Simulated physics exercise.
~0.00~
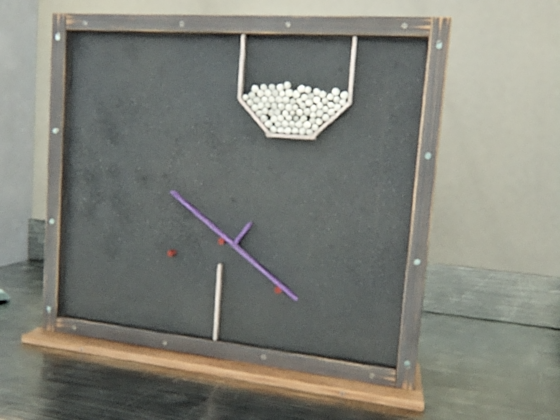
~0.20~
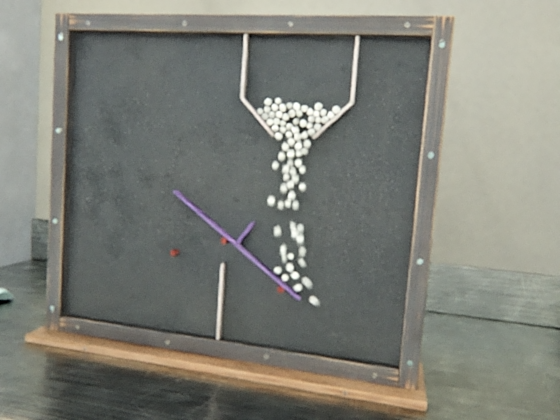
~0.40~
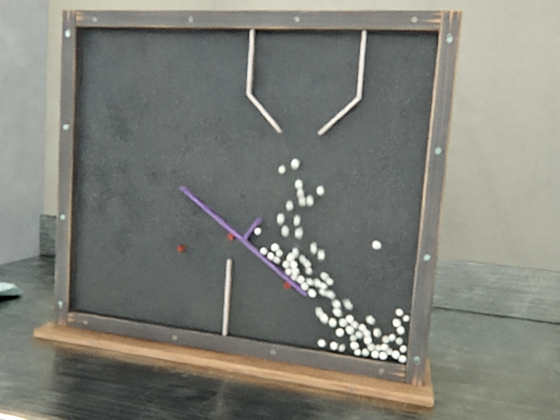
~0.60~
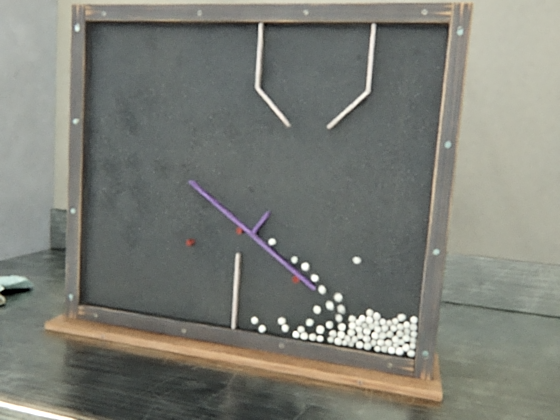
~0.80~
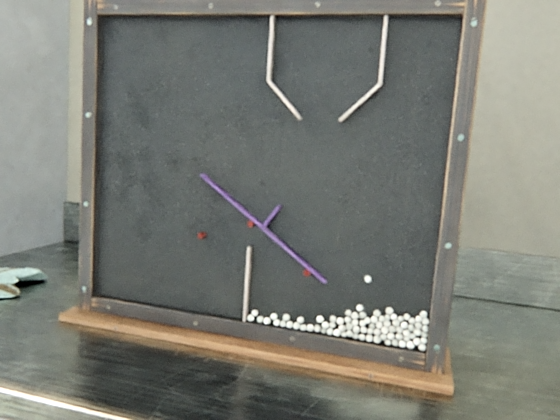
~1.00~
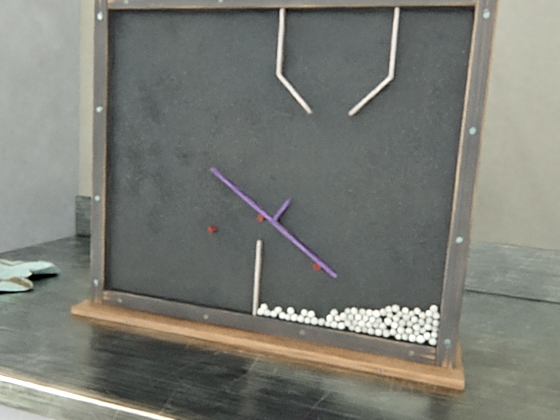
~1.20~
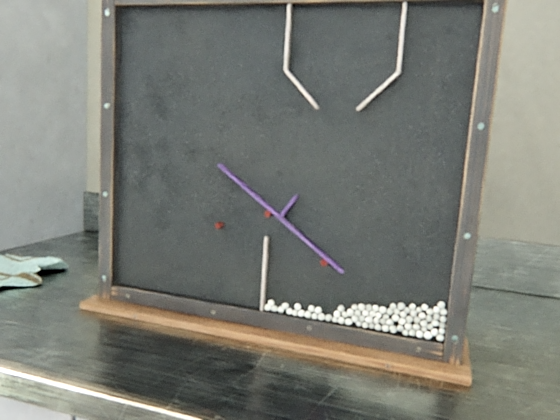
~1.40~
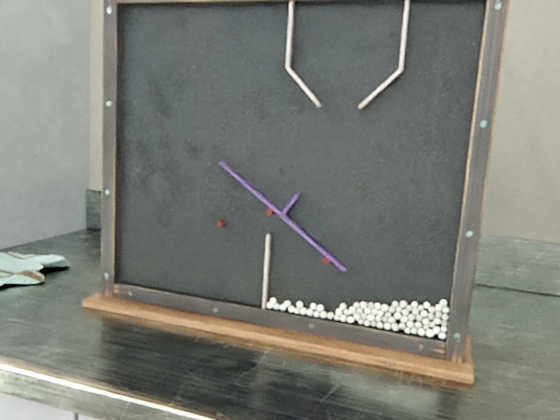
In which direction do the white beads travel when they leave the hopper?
They move down, falling from the hopper toward the tray and the floor of the case.
